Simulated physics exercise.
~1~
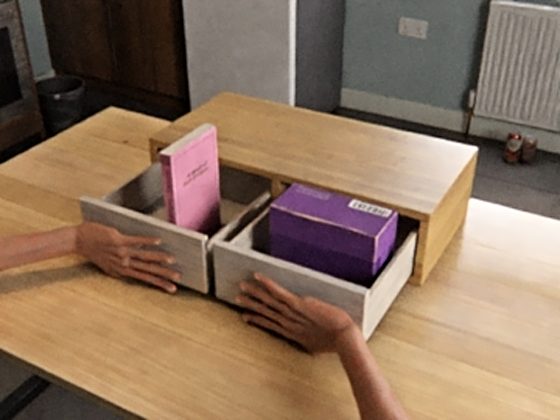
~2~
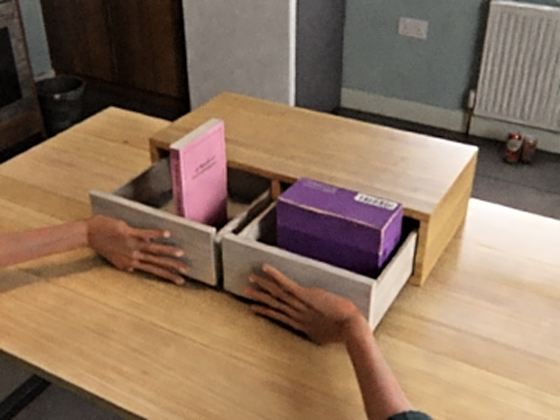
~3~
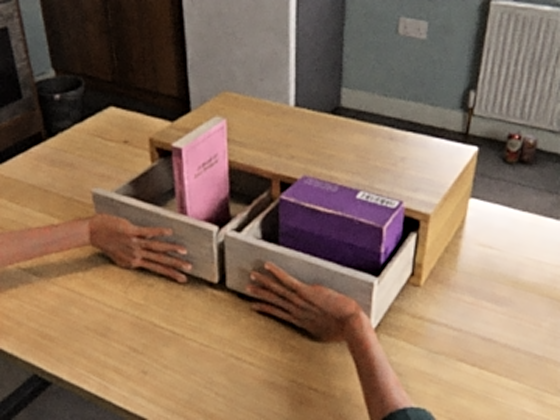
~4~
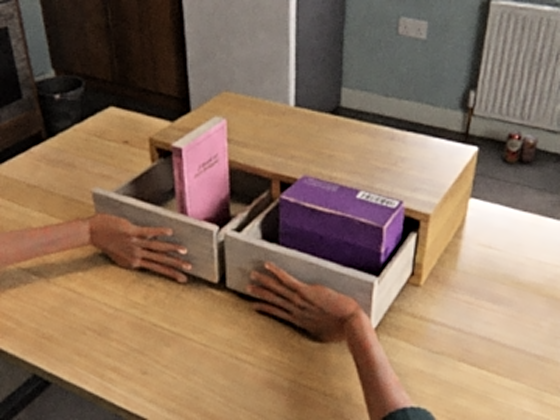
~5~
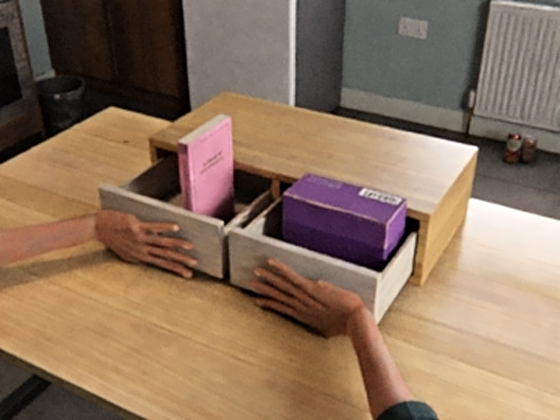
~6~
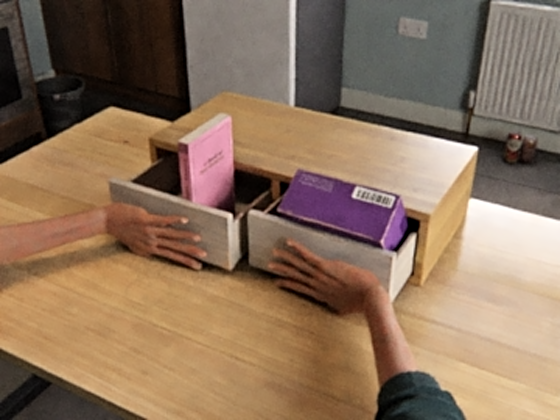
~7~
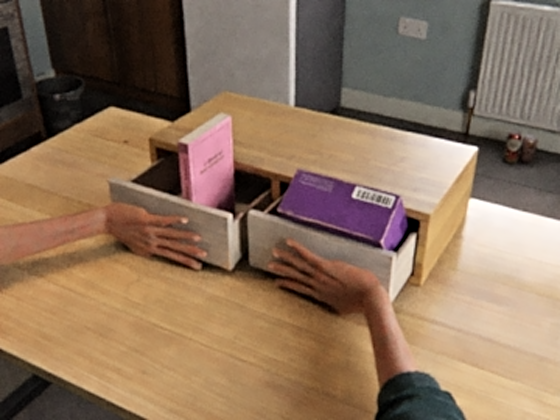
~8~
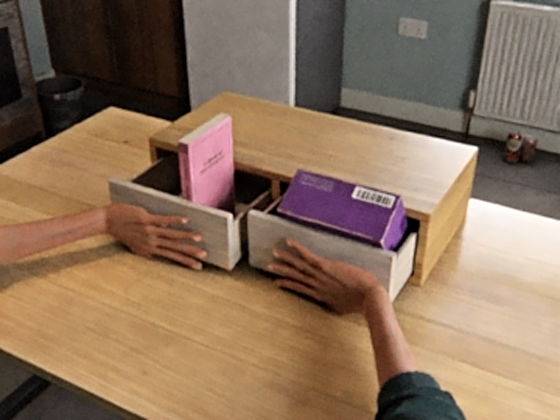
Two hands push both open drawers slightly inward, the purple box tilts, and both stay ajar.
